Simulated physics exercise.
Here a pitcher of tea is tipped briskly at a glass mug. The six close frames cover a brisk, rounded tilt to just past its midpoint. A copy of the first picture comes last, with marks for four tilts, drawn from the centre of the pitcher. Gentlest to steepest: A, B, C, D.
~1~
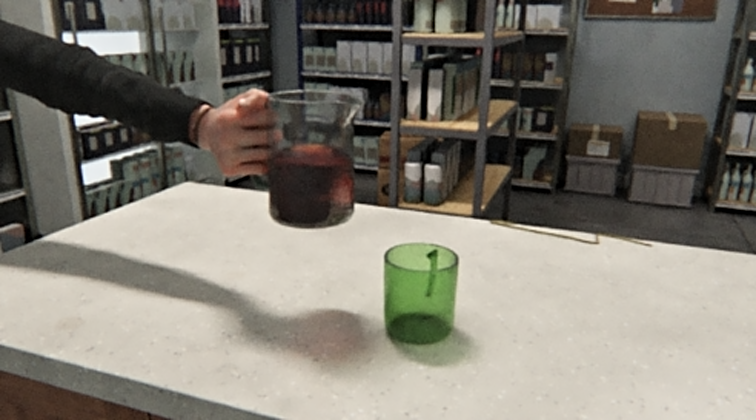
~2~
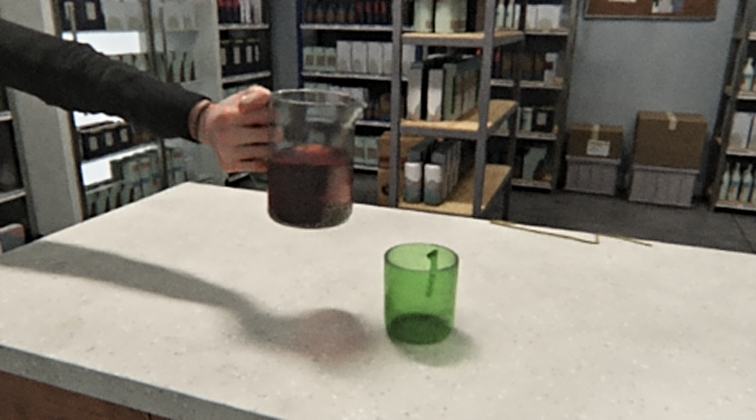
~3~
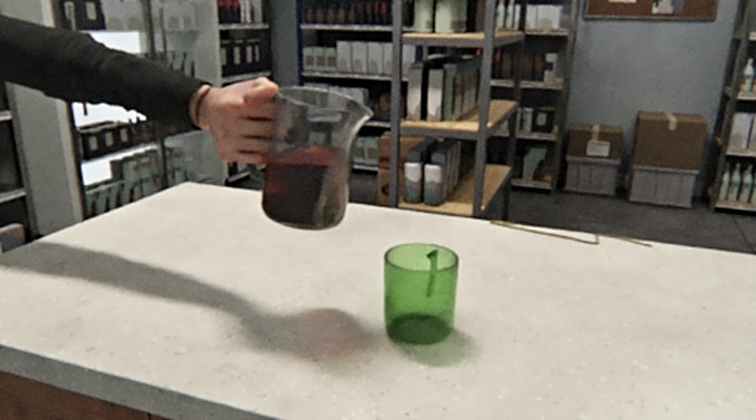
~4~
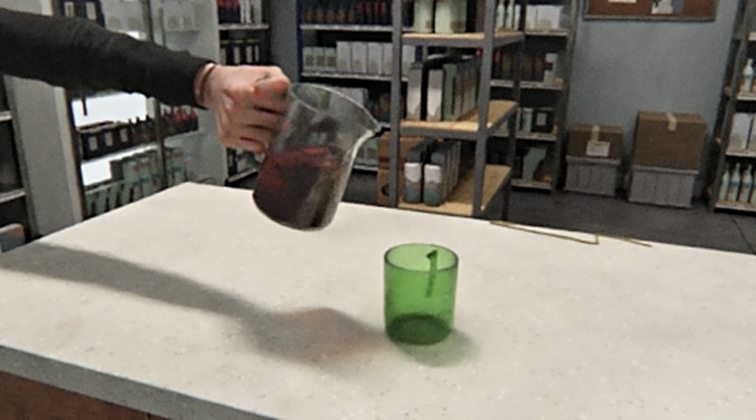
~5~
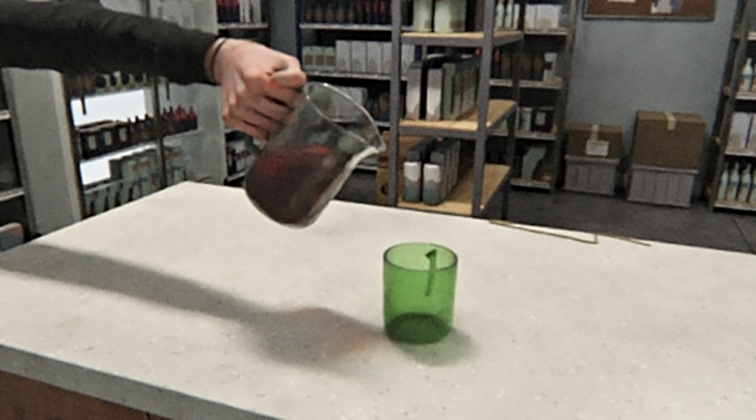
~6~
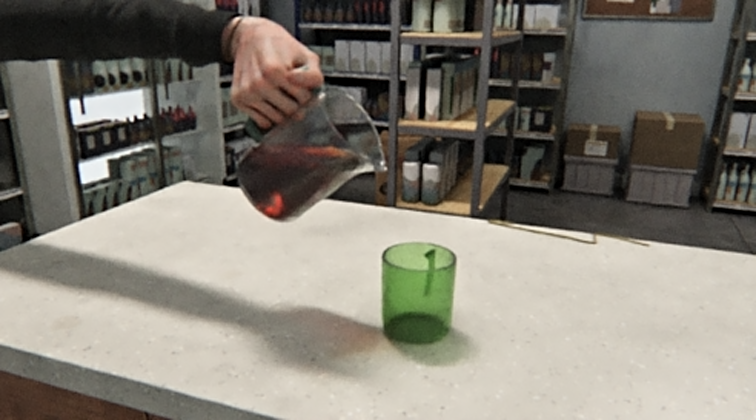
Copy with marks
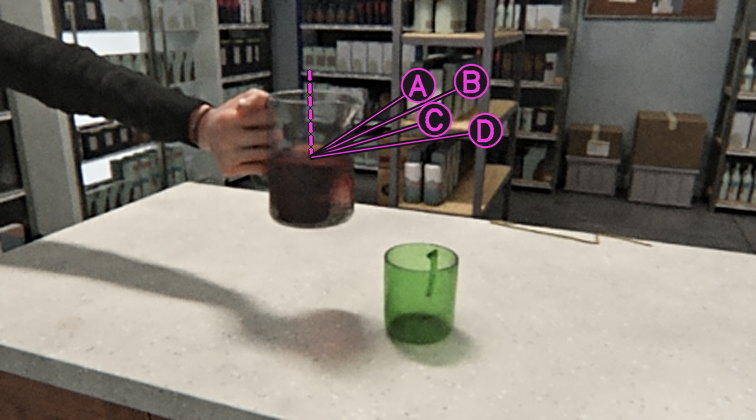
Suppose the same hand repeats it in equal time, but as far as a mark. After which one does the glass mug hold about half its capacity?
It is D.
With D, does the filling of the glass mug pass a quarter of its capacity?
Yes, clearly.
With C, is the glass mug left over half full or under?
Under.
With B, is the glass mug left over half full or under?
Under.
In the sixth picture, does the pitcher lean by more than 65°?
No, it does not.
On the marked copy, A at (404, 95); B at (455, 89); C at (418, 125); D at (469, 133).
For mark A, the glass mug ends with about 5 % of what it can hold.
For mark B, the glass mug ends with about 16 % of what it can hold.
For mark C, the glass mug ends with about 32 % of what it can hold.
For mark D, the glass mug ends with about 52 % of what it can hold.
